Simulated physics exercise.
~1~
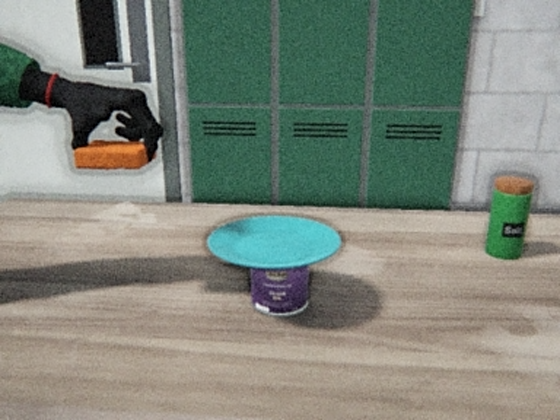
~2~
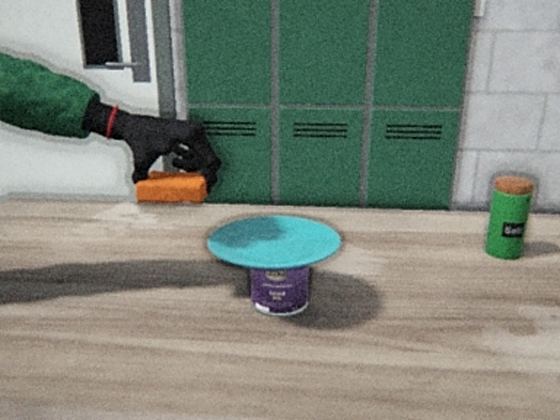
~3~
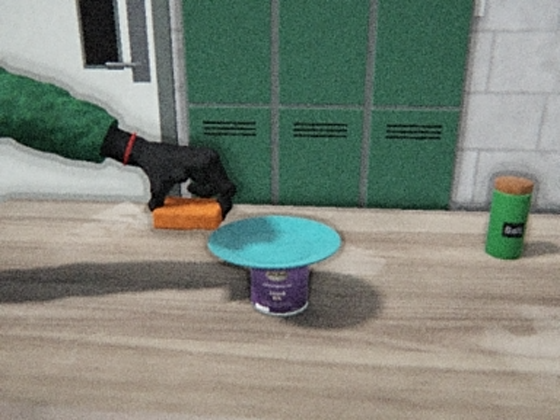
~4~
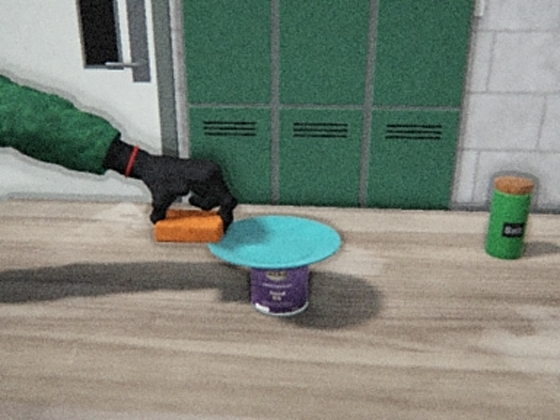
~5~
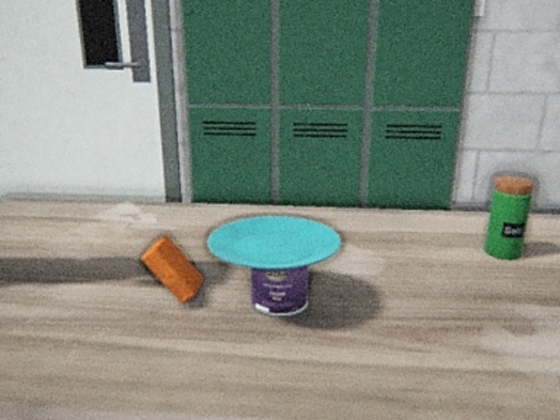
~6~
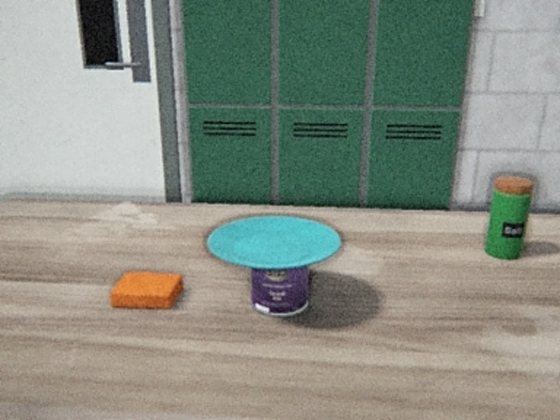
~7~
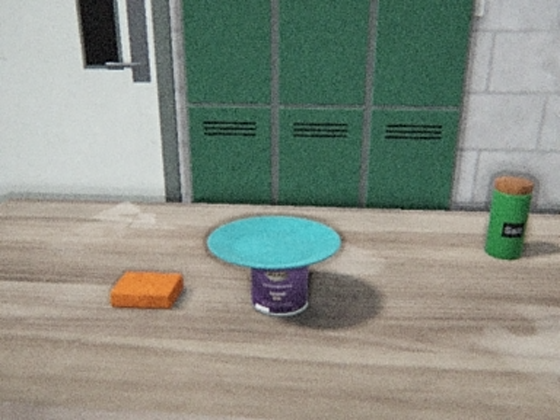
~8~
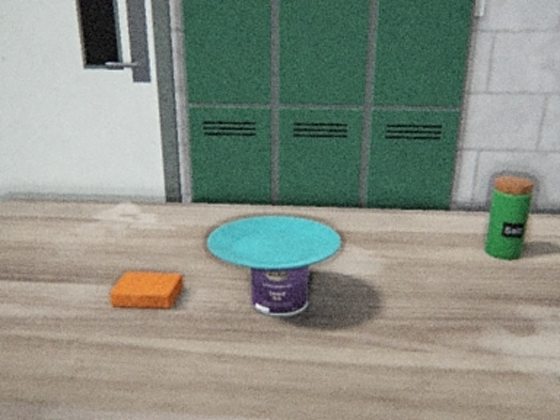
An orange sponge, released by a gloved hand beside the turquoise plate, tumbles onto the table.
